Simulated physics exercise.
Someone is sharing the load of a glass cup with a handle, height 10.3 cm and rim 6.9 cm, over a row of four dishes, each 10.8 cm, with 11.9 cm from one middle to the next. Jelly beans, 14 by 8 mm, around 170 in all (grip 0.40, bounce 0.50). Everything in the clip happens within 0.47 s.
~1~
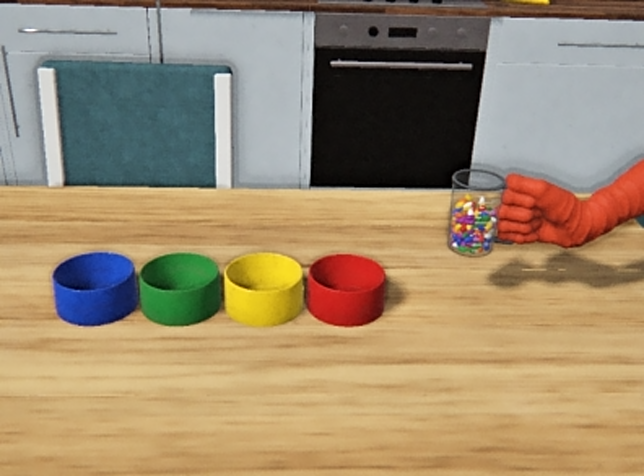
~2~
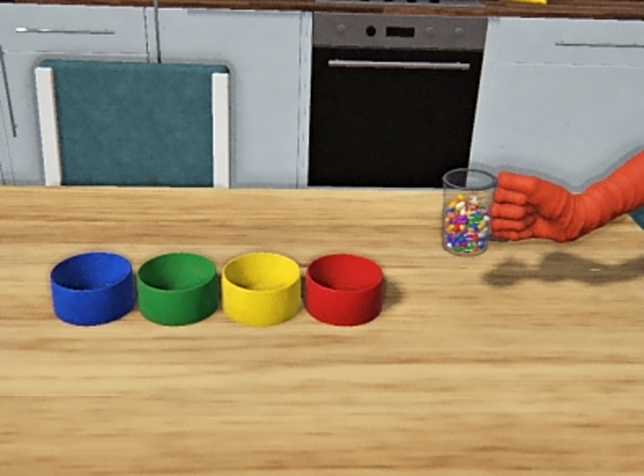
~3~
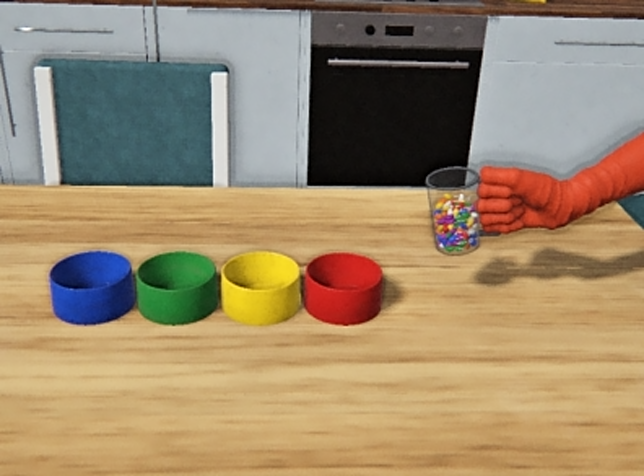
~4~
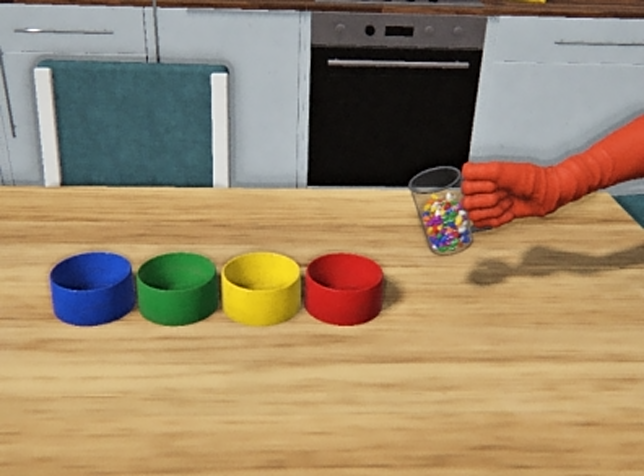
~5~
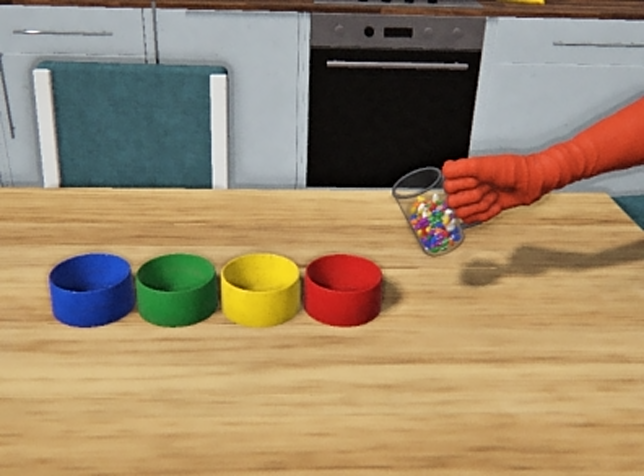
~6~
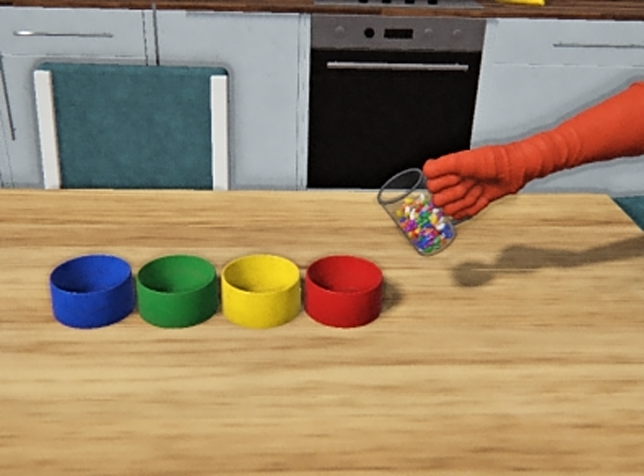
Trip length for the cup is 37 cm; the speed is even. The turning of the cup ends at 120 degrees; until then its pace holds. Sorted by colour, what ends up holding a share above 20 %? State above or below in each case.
One by one: Red: Keeps a fifth or less; blue: Keeps a fifth or less; green: Keeps more than a fifth; yellow: Keeps more than a fifth; counter: Keeps a fifth or less.
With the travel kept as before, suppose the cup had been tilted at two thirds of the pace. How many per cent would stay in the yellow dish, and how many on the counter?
Result: Yellow dish 0, counter 0.
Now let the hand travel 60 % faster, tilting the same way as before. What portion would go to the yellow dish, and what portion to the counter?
In that case: Yellow 0, and counter 0.
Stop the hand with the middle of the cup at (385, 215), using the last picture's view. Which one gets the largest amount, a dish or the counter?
Result: Largest portion at red.
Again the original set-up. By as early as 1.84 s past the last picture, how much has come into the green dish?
About 30 per cent by then.
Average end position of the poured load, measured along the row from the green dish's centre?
Close to 6 cm, shifted rightward.
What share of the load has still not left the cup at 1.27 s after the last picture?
I'd estimate some 5 per cent of the load.
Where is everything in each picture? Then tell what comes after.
Cup at (475, 214), tilt 0 degrees, lip at (455, 179), moved 0.0 cm; middle of the pieces at (467, 225); red dish at (347, 273); yellow dish at (264, 272); green dish at (179, 272); blue dish at (94, 271), in the first picture.
Cup at (467, 213), tilt 3 degrees, lip at (445, 180), moved 0.7 cm; middle of the pieces at (461, 225), in the second picture.
Cup at (455, 212), tilt 11 degrees, lip at (427, 183), moved 2.3 cm; middle of the pieces at (451, 224), in the third picture.
Cup at (443, 212), tilt 19 degrees, lip at (410, 187), moved 4.0 cm; middle of the pieces at (441, 224), in the fourth picture.
Cup at (430, 213), tilt 27 degrees, lip at (393, 193), moved 5.7 cm; middle of the pieces at (430, 225), in the fifth picture.
Cup at (419, 214), tilt 36 degrees, lip at (378, 200), moved 7.4 cm; middle of the pieces at (421, 226); red dish at (344, 274); yellow dish at (261, 274); green dish at (177, 274); blue dish at (91, 274), in the sixth picture.
Then, 0.76 s after the last picture, tilt 101 degrees; cup holds 100 %.
Then, 1.27 s after the last picture, tilt 120 degrees; cup holds 5 %, green 15 %, yellow 60 %.
Then, 1.84 s after the last picture, tilt 120 degrees; cup holds 0 %, green 30 %, yellow 60 %.
In the end, red 0 %, blue 0 %, green 30 %, yellow 60 %, counter 10 %.
